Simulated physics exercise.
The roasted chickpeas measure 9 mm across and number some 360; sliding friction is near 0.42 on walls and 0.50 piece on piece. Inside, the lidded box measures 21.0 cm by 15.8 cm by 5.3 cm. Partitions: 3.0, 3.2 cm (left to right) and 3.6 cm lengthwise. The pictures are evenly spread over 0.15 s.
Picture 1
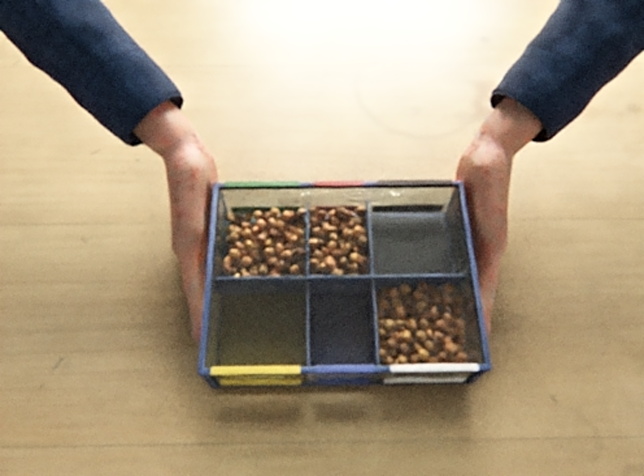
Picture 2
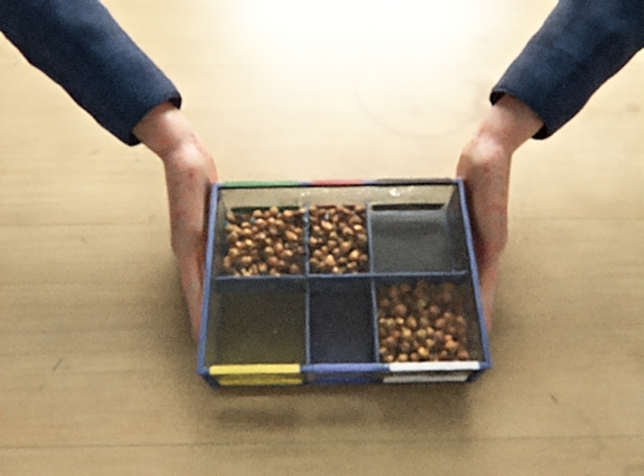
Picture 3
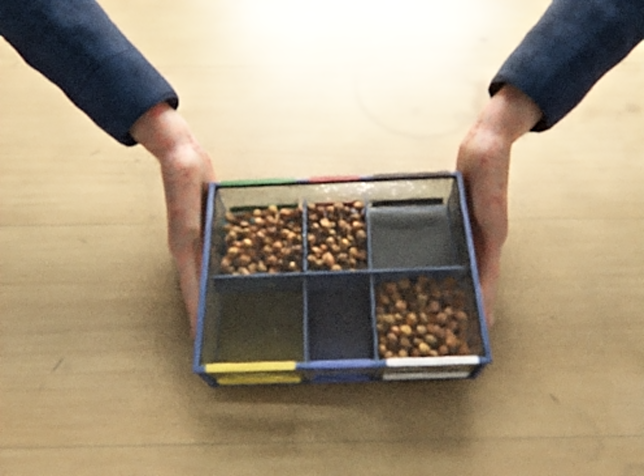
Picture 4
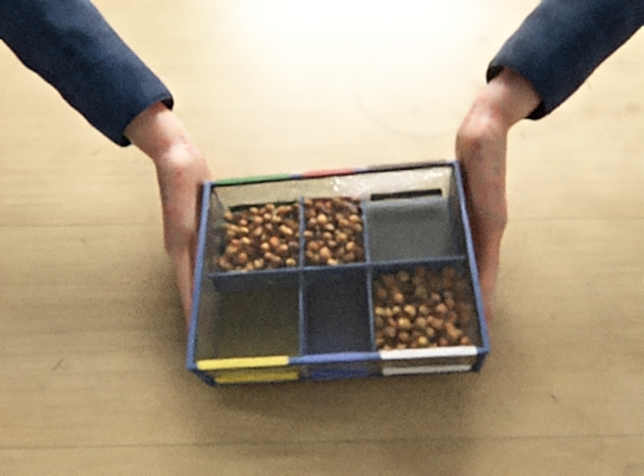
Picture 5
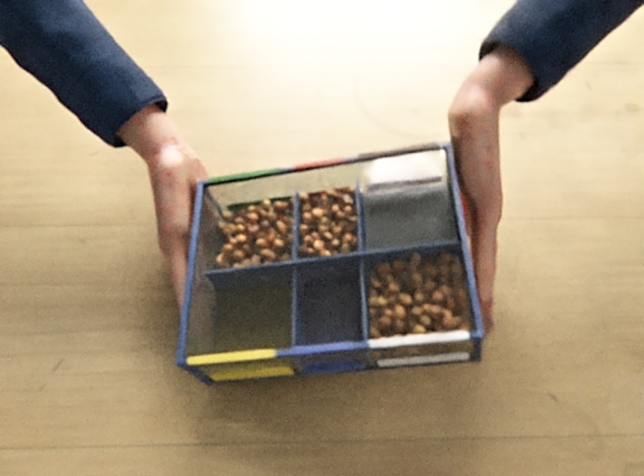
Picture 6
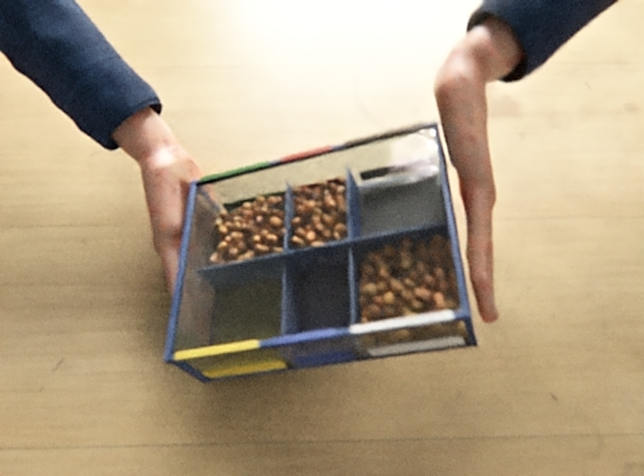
Two hands hold a divided box of brown pieces and tilt its right side upward.
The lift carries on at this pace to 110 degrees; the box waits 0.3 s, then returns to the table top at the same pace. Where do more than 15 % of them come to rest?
Red under, blue under, green over, yellow over, white under, black under.
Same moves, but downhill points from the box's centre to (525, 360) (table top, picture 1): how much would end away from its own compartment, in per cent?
About 50 per cent.
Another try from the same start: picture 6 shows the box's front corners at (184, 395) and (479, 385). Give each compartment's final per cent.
Red 10; blue 5; green 35; yellow 25; white 25; black 0.
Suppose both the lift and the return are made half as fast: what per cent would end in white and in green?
In that case white 10; green 65.
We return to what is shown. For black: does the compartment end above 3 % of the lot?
Black no.
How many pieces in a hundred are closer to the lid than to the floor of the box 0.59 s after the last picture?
About 70 per cent.
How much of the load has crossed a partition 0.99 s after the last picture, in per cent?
Roughly 50 per cent.
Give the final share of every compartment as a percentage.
Red 5; blue 0; green 60; yellow 20; white 10; black 0.
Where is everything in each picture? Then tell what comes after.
Box tilt 0 degrees, front corners at (204, 369) and (485, 365); red 25 %, green 30 %, white 40 %, in the first frame.
Box tilt 1 degrees, front corners at (203, 369) and (485, 363), in the second frame.
Box tilt 4 degrees, front corners at (199, 367) and (485, 358), lowest corner left back, in the third frame.
Box tilt 8 degrees, front corners at (193, 364) and (484, 348), lowest corner left back, in the fourth frame.
Box tilt 14 degrees, front corners at (183, 361) and (477, 333), lowest corner left back, in the fifth frame.
Box tilt 21 degrees, front corners at (171, 356) and (463, 312), lowest corner left back; red 25 %, green 30 %, white 40 %, in the sixth frame.
Then, 0.59 s after the last picture, tilt 110 degrees; red 10 %, blue 5 %, green 55 %, yellow 10 %, white 20 %.
Then, 0.99 s after the last picture, tilt 64 degrees; red 5 %, green 60 %, yellow 20 %, white 10 %.
Then, 1.47 s after the last picture, tilt 0 degrees; red 5 %, green 60 %, yellow 20 %, white 10 %.
In the end, red 5 %, blue 0 %, green 60 %, yellow 20 %, white 10 %, black 0 %.
